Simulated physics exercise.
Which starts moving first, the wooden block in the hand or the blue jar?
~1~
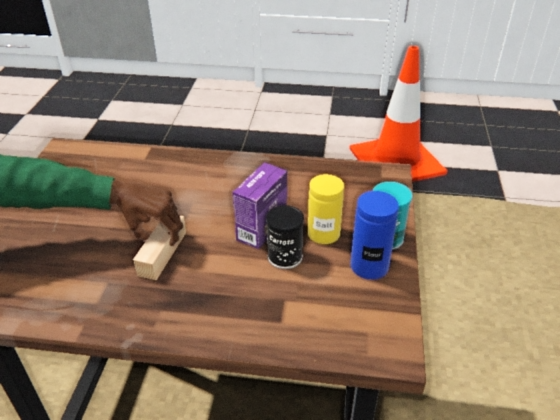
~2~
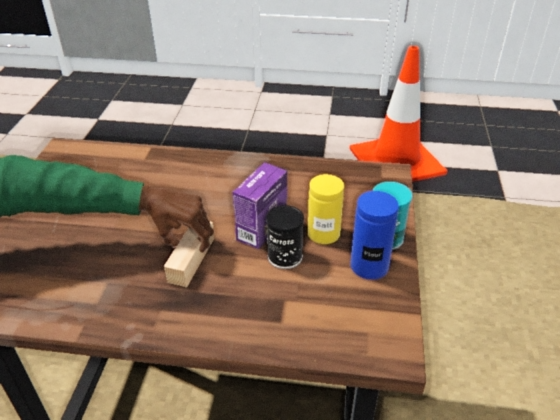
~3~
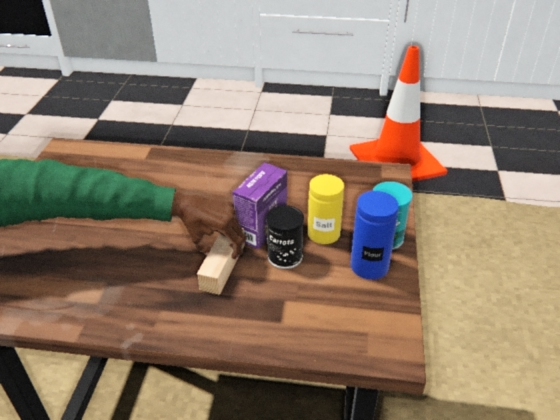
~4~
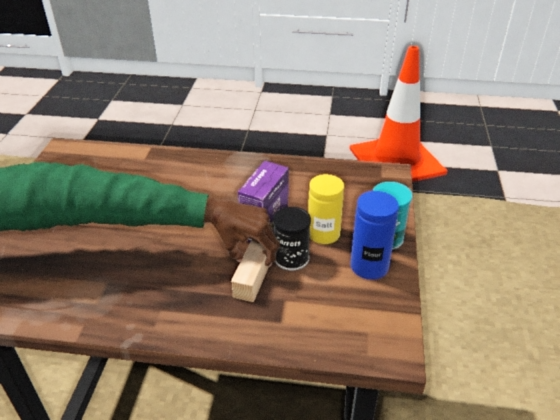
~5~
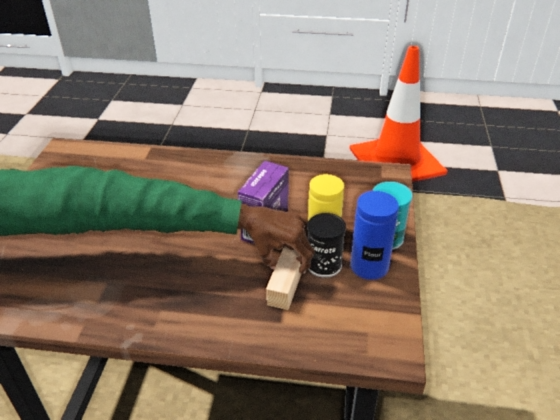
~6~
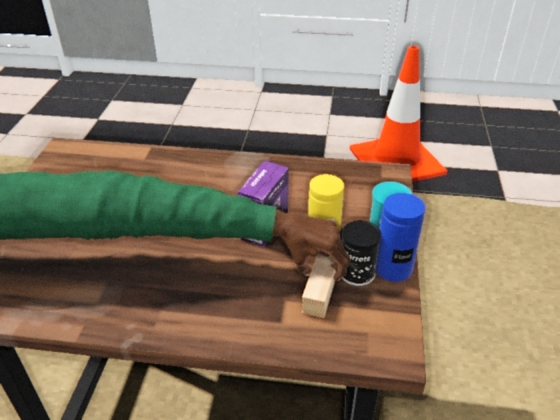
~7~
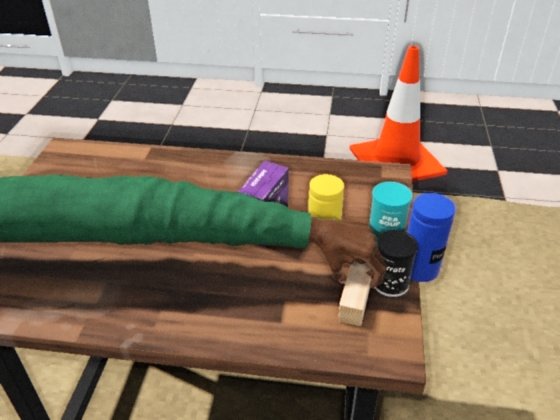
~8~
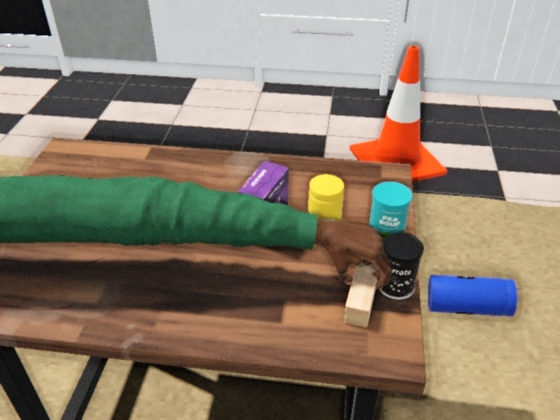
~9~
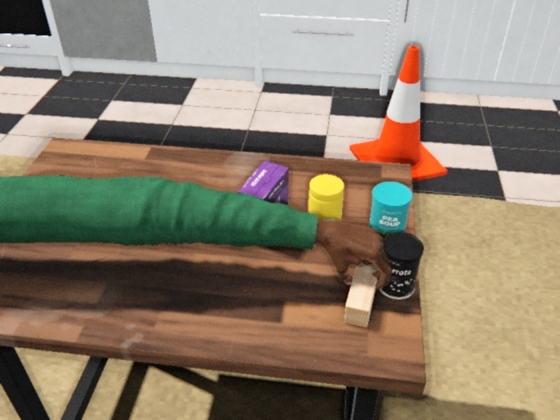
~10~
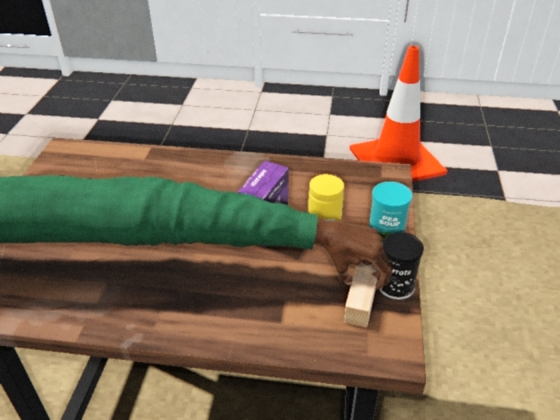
The wooden block starts moving first, sliding right with the hand while the blue jar is still standing in its place. The blue jar only begins to shift later, once the black tin has been pushed over to it.
